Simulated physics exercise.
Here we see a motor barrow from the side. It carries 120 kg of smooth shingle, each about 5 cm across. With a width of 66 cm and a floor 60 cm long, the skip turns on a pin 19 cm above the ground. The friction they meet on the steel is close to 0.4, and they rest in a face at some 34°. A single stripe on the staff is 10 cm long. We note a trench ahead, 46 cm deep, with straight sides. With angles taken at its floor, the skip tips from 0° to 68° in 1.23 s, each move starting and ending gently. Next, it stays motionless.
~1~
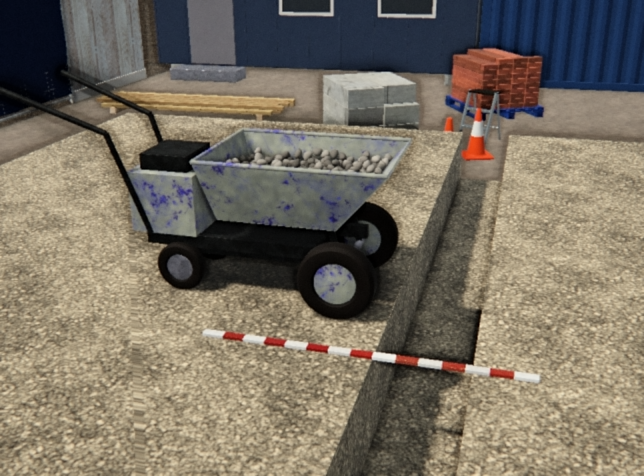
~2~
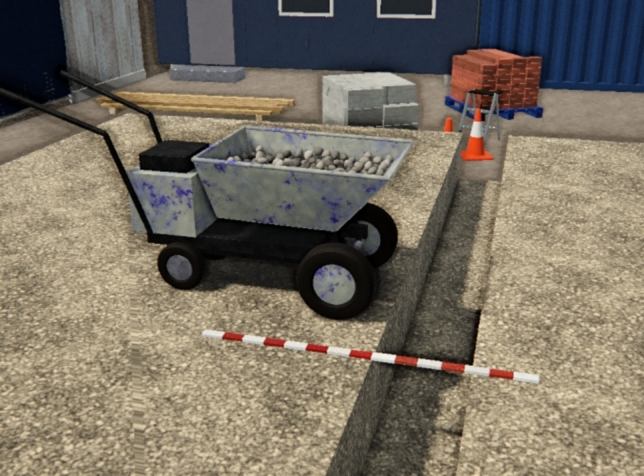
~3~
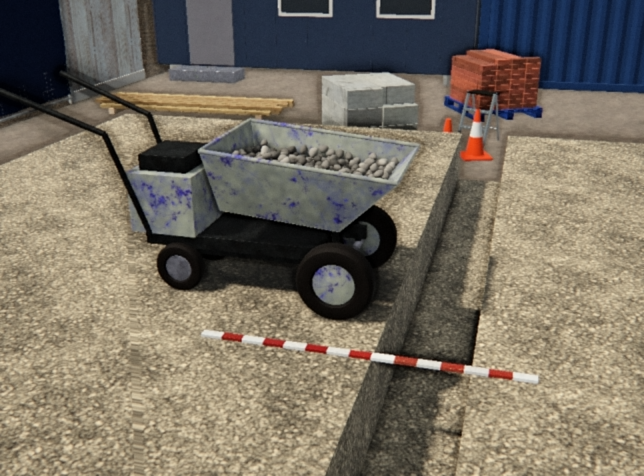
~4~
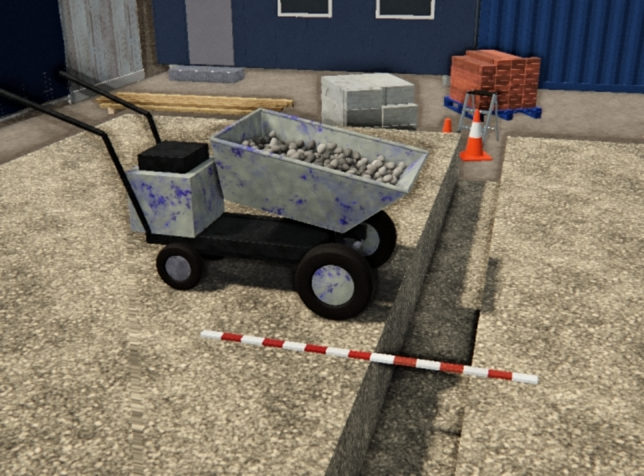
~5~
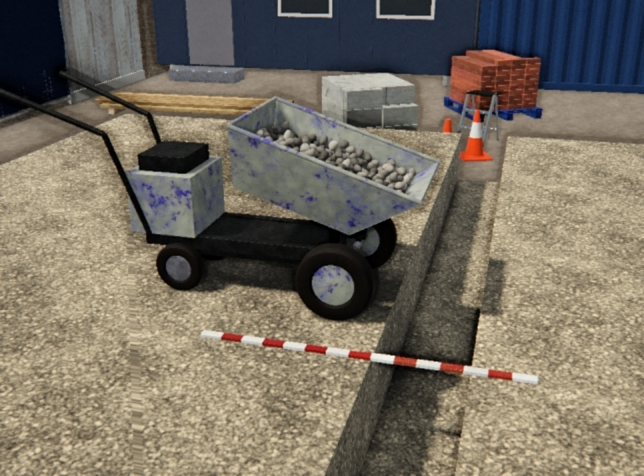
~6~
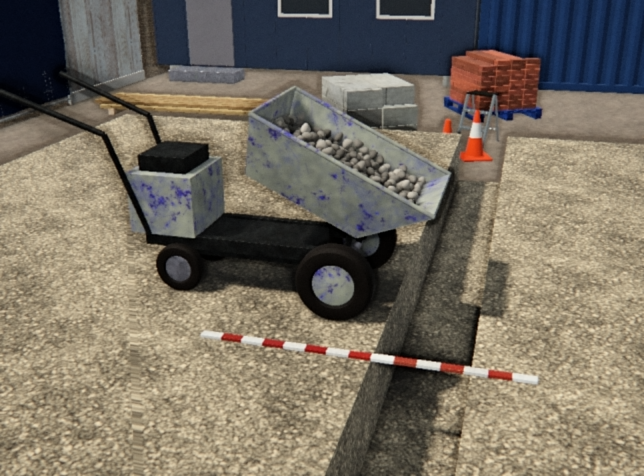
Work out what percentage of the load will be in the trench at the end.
It comes to roughly 26 percent of the load.
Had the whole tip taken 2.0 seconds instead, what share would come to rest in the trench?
It would come to roughly 35 per cent.
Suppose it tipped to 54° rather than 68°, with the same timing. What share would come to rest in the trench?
Share in trench: Approx. 25%.
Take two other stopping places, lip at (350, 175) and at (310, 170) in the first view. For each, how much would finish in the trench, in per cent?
The first gives about 70 percent and the second about 100 percent.
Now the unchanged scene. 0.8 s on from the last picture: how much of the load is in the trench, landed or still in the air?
0 per cent or so by then.
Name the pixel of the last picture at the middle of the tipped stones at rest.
Roughly at (525, 310).
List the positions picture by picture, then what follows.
The first picture shows lip at (388, 177), floor tilted 0°, highest stones at (315, 160).
The second picture shows lip at (390, 179), floor tilted 1°, highest stones at (296, 161).
In the third picture, the skip is at 5°, its lip at (397, 184); the top of the load is at (278, 154).
In the fourth picture, the skip is at 11°, its lip at (408, 192); the top of the load is at (267, 145).
In the fifth picture, the skip is at 18°, its lip at (421, 203); the top of the load is at (280, 135).
The sixth picture shows lip at (434, 218), floor tilted 26°, highest stones at (289, 125).
Then, 0.4 s after the last picture the floor is at 57°, 100 % in the skip; the foremost stones are at (455, 250).
Then, 0.8 s after the last picture the floor is at 68°, 58 % in the skip, 2 % in the trench, 40 % past the trench; the foremost stones are at (566, 308).
Then, 1.2 s after the last picture the floor is at 68°, 19 % in the skip, 7 % in the trench, 74 % past the trench; the foremost stones are past the picture's edge.
Then, 3.1 s after the last picture the floor is at 68°, 0 % in the skip, 26 % in the trench, 74 % past the trench; the foremost stones are past the picture's edge.
